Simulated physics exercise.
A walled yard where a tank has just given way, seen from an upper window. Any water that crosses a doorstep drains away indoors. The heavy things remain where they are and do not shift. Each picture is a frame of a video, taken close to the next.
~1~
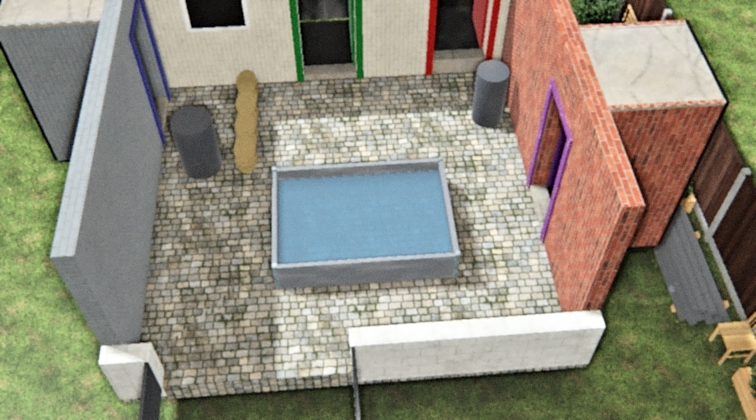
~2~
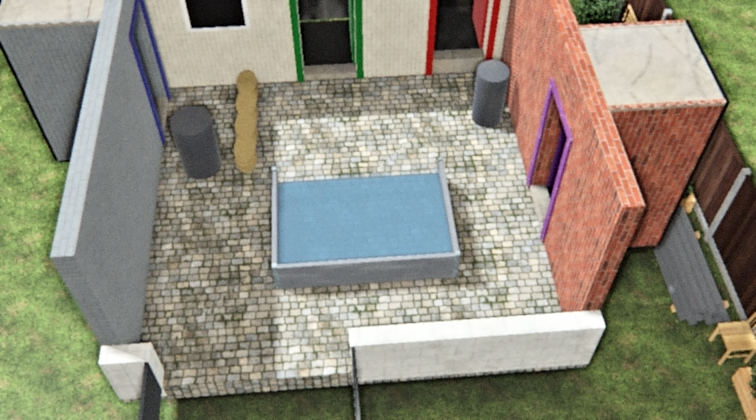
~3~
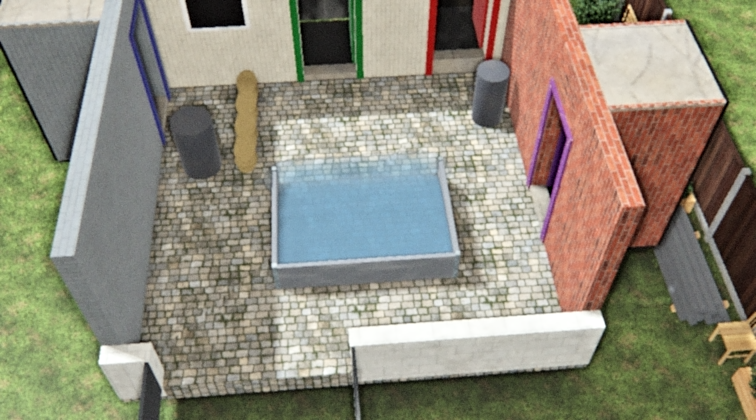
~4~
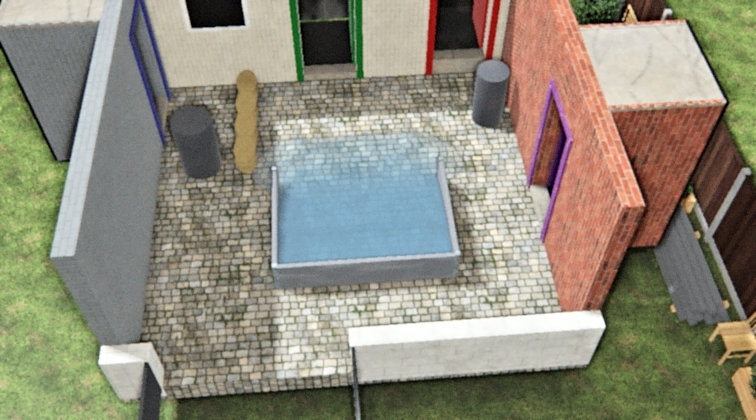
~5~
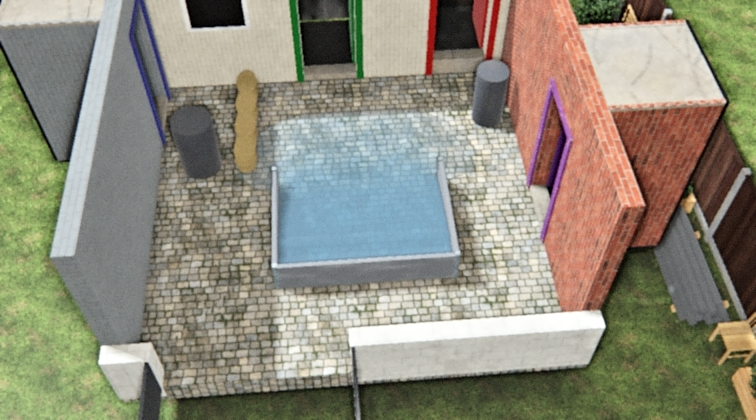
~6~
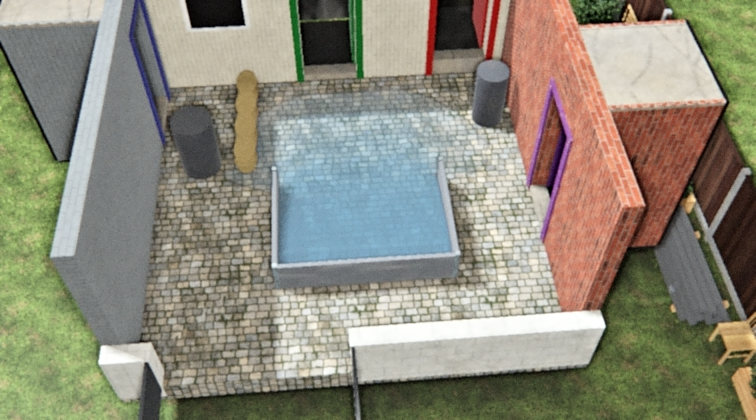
Water spilling from the far side of a rectangular tank and spreading across the cobbled yard toward the cream back wall.
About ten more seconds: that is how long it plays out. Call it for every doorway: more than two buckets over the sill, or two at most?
My call: The green door more than two; the blue door two at most; the purple door two at most; the red door two at most.
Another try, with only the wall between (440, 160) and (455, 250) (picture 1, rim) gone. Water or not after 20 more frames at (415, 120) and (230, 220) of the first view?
In turn: Flooded, no water.
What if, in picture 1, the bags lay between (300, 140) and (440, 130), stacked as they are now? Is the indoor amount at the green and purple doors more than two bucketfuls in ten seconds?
My take: The green door remains below the threshold, and the purple door remains below the threshold too.
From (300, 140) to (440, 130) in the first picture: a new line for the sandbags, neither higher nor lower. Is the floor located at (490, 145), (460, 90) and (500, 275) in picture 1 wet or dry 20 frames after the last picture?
As listed: Submerged, submerged, submerged.
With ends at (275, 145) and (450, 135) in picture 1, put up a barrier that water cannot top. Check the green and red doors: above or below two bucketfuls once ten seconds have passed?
Log: Green - safe; red - safe.
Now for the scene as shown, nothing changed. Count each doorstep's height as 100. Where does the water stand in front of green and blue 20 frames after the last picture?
140 and 30 %, in that order.
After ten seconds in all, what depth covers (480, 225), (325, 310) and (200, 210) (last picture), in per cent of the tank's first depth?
Approx. values, in order: 8 %, 10 %, 4 %.
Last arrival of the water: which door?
I'd go with the door marked purple.
A moment on, water covers 30 % of the floor; the green door under two buckets in, the blue door not reached, the purple door not reached, the red door wet at the sill, nothing in.
Next, water covers 35 % of the floor; the green door far over two buckets in, the blue door not reached, the purple door not reached, the red door wet at the sill, nothing in.
Then, water covers 40 % of the floor; the green door far over two buckets in, the blue door wet at the sill, nothing in, the purple door wet at the sill, nothing in, the red door wet at the sill, nothing in.
Later, water covers 65 % of the floor; the green door far over two buckets in, the blue door wet at the sill, nothing in, the purple door wet at the sill, nothing in, the red door wet at the sill, nothing in.
In the end, water covers 90 % of the floor; the green door far over two buckets in, the blue door wet at the sill, nothing in, the purple door under two buckets in, the red door wet at the sill, nothing in.
